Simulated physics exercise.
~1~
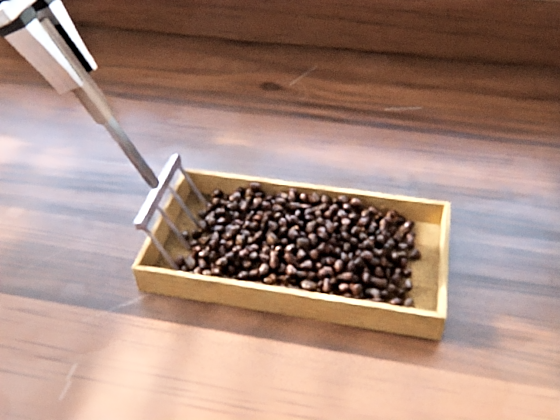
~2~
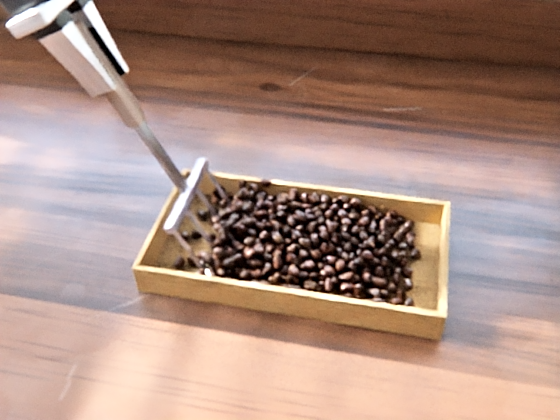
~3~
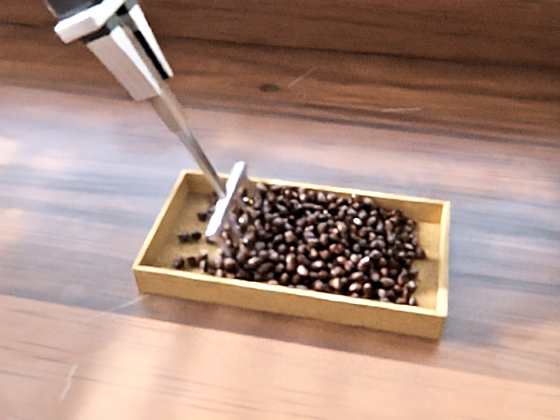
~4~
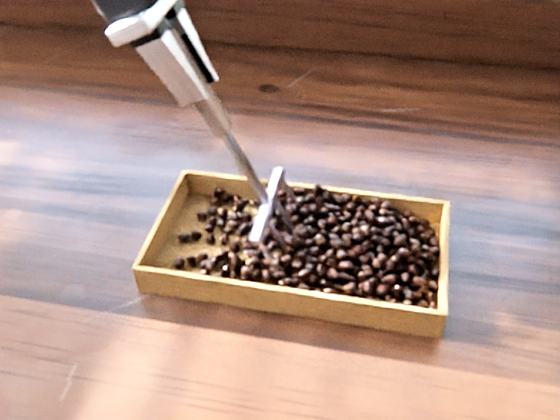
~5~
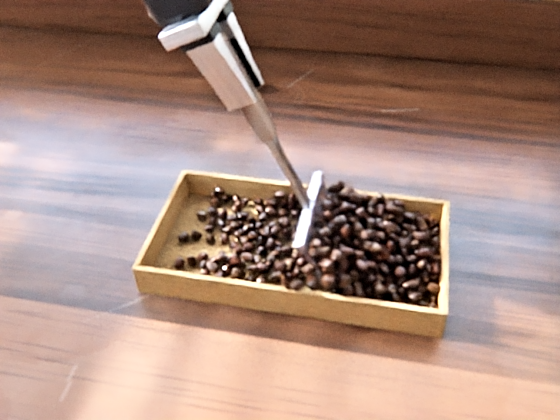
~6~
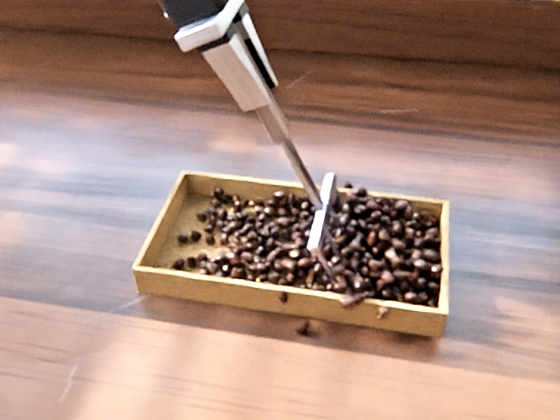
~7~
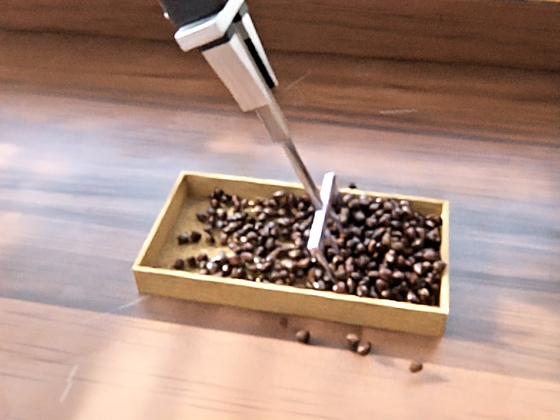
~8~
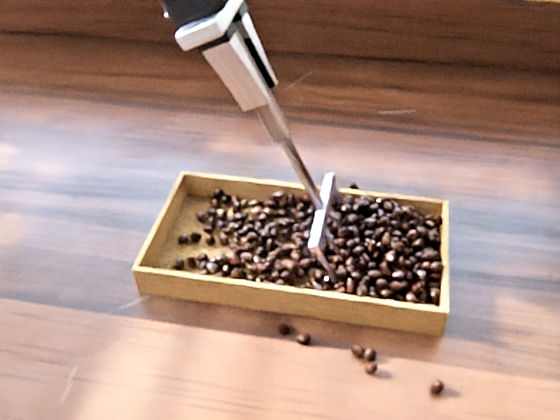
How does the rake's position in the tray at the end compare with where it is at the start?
At the start the rake is at the left end of the tray, and at the end it stands among the beans a little right of the tray's middle.
